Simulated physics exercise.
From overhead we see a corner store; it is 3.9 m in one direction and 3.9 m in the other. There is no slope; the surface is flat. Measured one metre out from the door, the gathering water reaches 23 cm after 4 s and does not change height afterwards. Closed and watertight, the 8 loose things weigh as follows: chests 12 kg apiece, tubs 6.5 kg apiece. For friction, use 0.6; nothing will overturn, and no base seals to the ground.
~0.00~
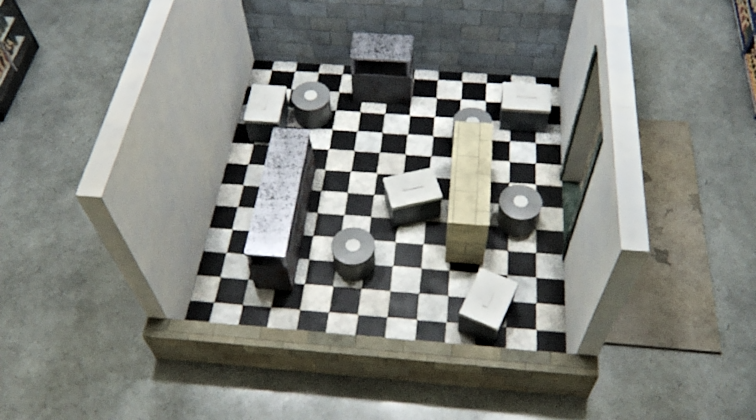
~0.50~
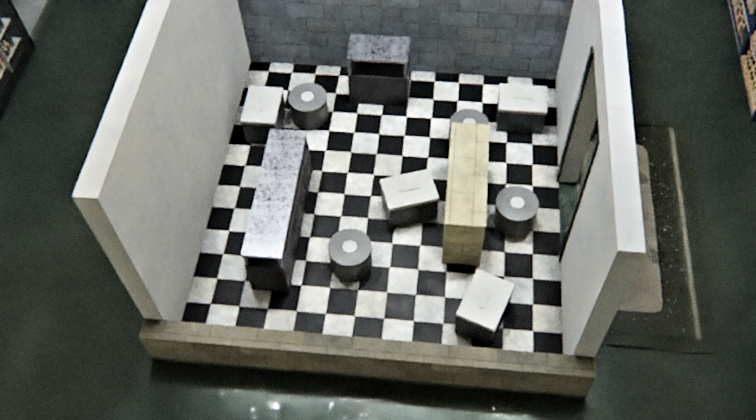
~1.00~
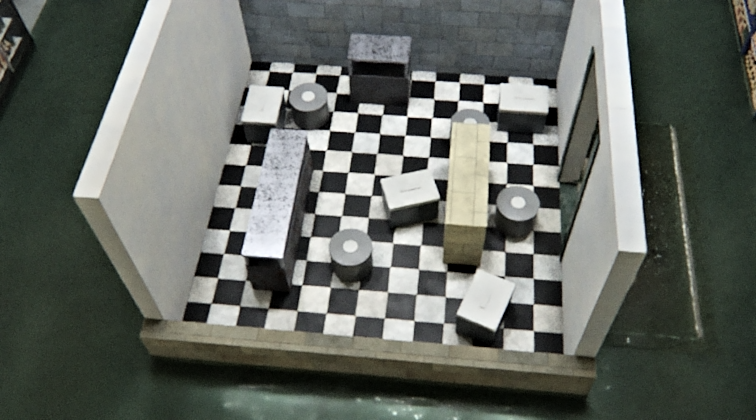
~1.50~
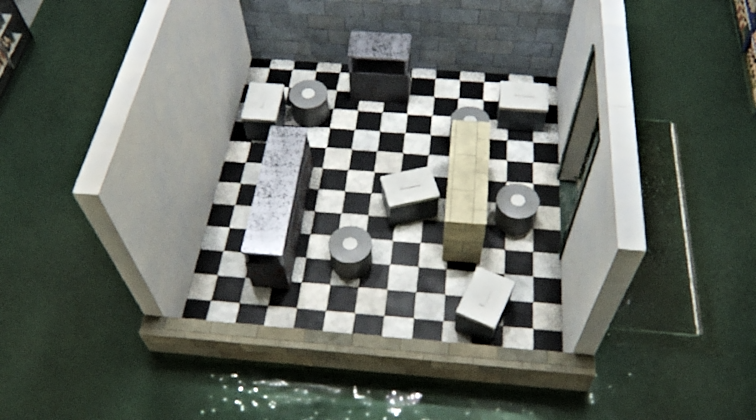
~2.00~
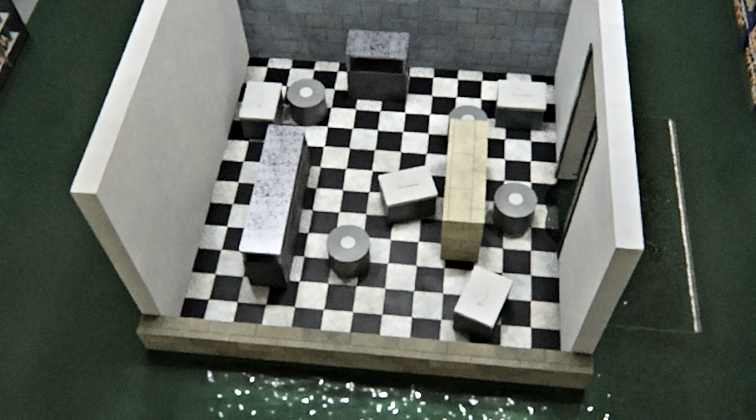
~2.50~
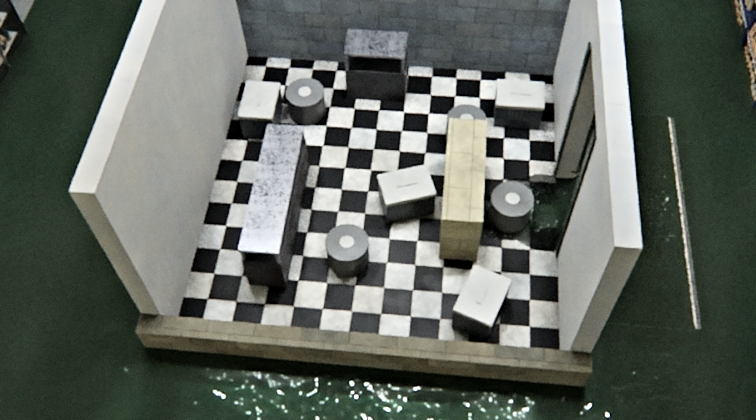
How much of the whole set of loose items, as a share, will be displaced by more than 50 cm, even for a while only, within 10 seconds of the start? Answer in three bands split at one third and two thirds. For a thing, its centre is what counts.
One third to two thirds.
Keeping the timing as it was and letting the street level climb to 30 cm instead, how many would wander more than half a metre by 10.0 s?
I count 5 of them in that case.
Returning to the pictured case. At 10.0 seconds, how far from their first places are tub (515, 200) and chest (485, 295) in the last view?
First 350 cm, then 150 cm.
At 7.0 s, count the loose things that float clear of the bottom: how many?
2.
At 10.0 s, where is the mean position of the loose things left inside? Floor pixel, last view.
Mean position: Approximately (353, 189).
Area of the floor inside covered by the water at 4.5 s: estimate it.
4.5 m2.
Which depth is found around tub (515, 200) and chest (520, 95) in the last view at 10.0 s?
I'd put it at 10 cm and 12 cm respectively.
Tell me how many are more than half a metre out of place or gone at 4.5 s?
Count then: 0.
After 3.5 s 0 of 8 are over 50 cm from their spots; 1 afloat.
After 4.5 s 0 of 8 are over 50 cm from their spots; 1 afloat.
After 7.0 s 2 of 8 are over 50 cm from their spots; 2 afloat.
After 10.0 s 3 of 8 are over 50 cm from their spots, and 3 have been at some point; 6 afloat.
